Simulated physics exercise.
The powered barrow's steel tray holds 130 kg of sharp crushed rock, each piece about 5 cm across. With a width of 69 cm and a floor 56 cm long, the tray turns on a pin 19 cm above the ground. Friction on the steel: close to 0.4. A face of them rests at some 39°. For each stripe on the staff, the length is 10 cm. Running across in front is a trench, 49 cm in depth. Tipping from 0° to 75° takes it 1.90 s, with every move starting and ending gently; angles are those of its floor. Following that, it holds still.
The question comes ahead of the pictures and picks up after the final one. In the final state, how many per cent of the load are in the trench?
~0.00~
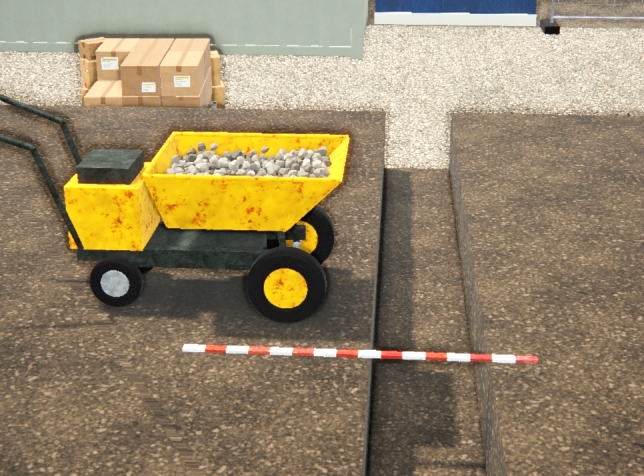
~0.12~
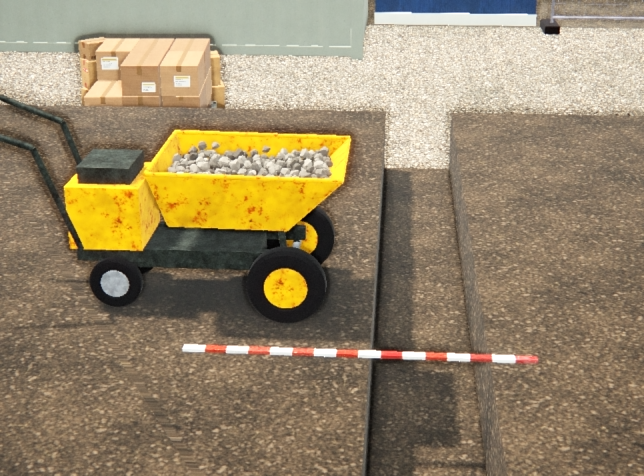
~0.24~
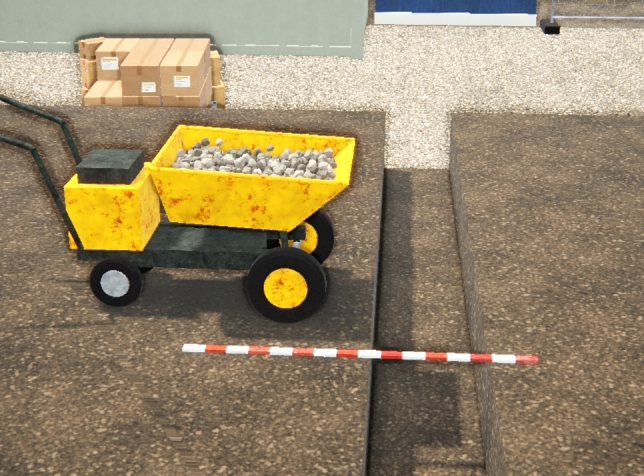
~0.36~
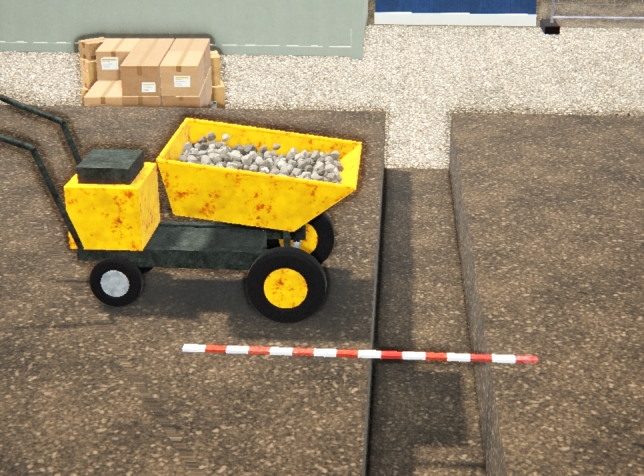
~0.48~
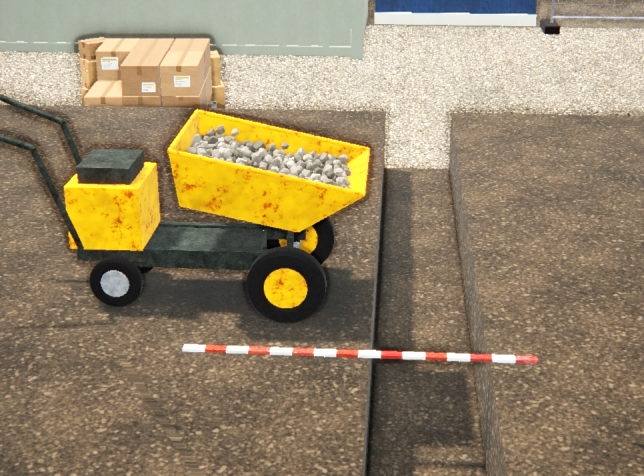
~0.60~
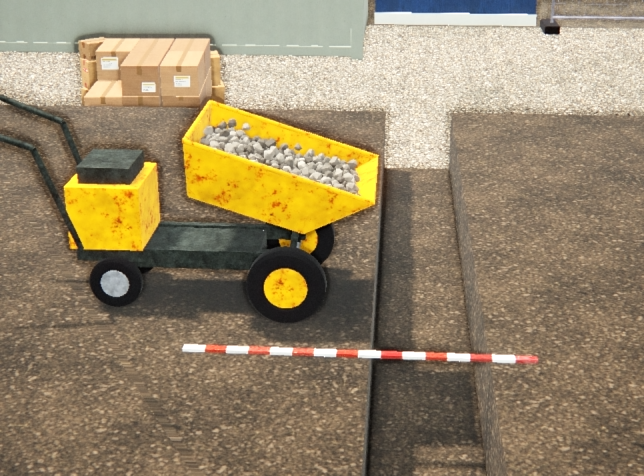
About 100 per cent are in the trench in the final state.
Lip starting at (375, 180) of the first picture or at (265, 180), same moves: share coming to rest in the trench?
Close to 85 percent in the first case, 55 percent in the second.
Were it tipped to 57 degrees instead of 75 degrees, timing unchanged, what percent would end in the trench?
Roughly 45 percent.
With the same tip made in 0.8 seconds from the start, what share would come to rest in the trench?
My guess is near 95 percent.
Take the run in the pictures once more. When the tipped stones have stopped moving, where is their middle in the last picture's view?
About (444, 371).
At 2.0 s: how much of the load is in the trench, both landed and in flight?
About 65 per cent by then.
After 1.4 s the floor is at 63°; 100 % in the tray; the foremost stones are at (417, 261).
After 2.0 s the floor is at 75°; 36 % in the tray, 64 % in the trench; the foremost stones are at (475, 354).
After 2.3 s the floor is at 75°; 9 % in the tray, 91 % in the trench; the foremost stones are at (474, 366).
After 4.3 s the floor is at 75°; 0 % in the tray, 100 % in the trench; the foremost stones are at (473, 361).
